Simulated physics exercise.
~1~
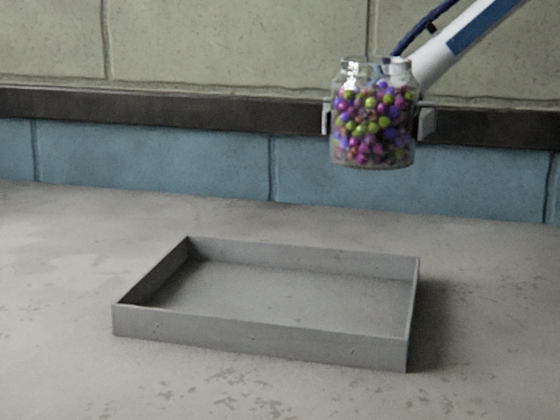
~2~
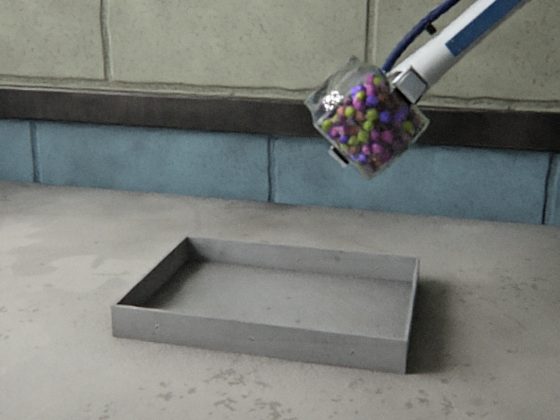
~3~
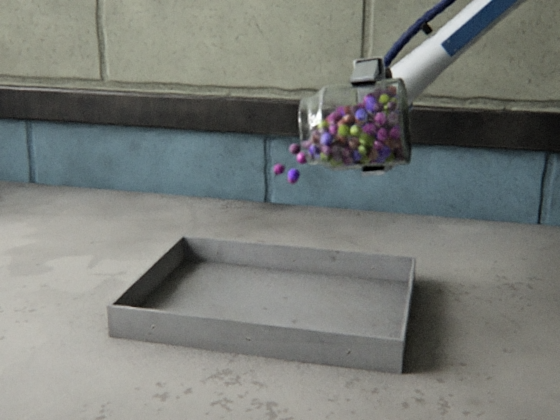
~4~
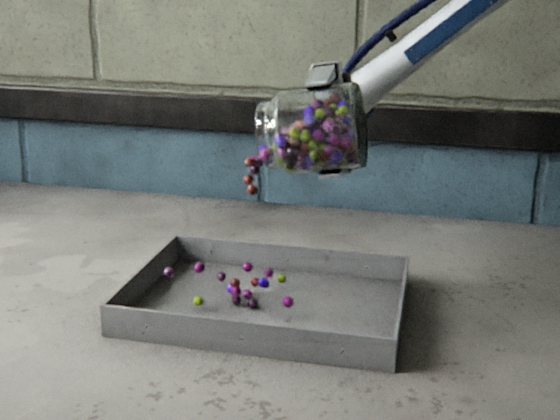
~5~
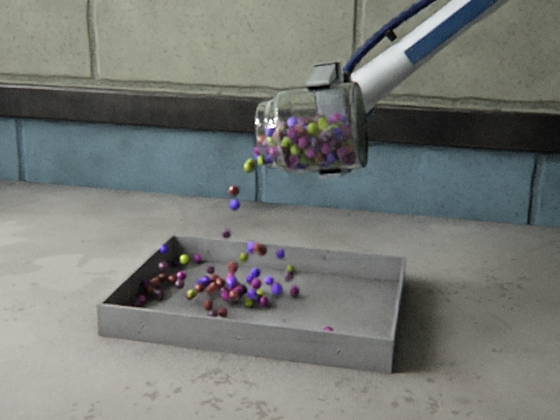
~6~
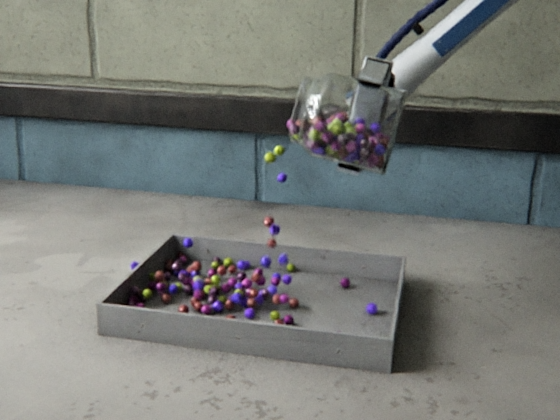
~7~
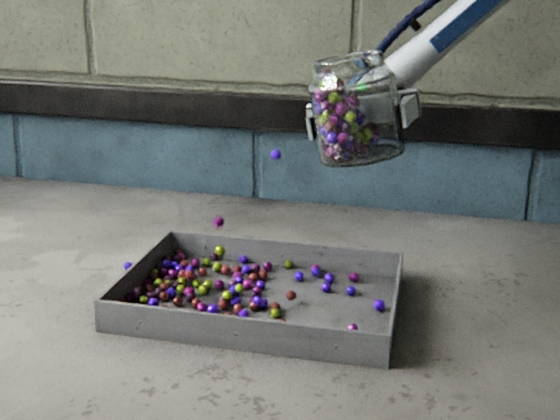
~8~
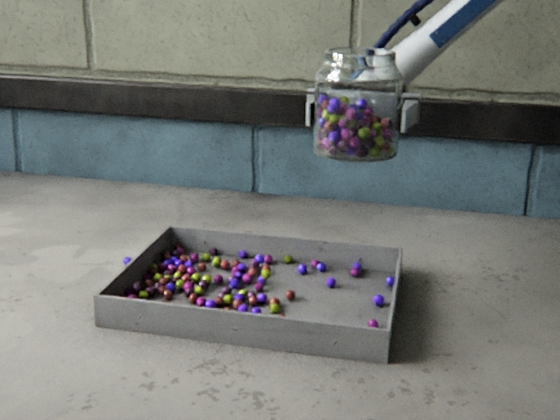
A robot arm tips a jar, spills some colourful balls into a tray, then rights it.
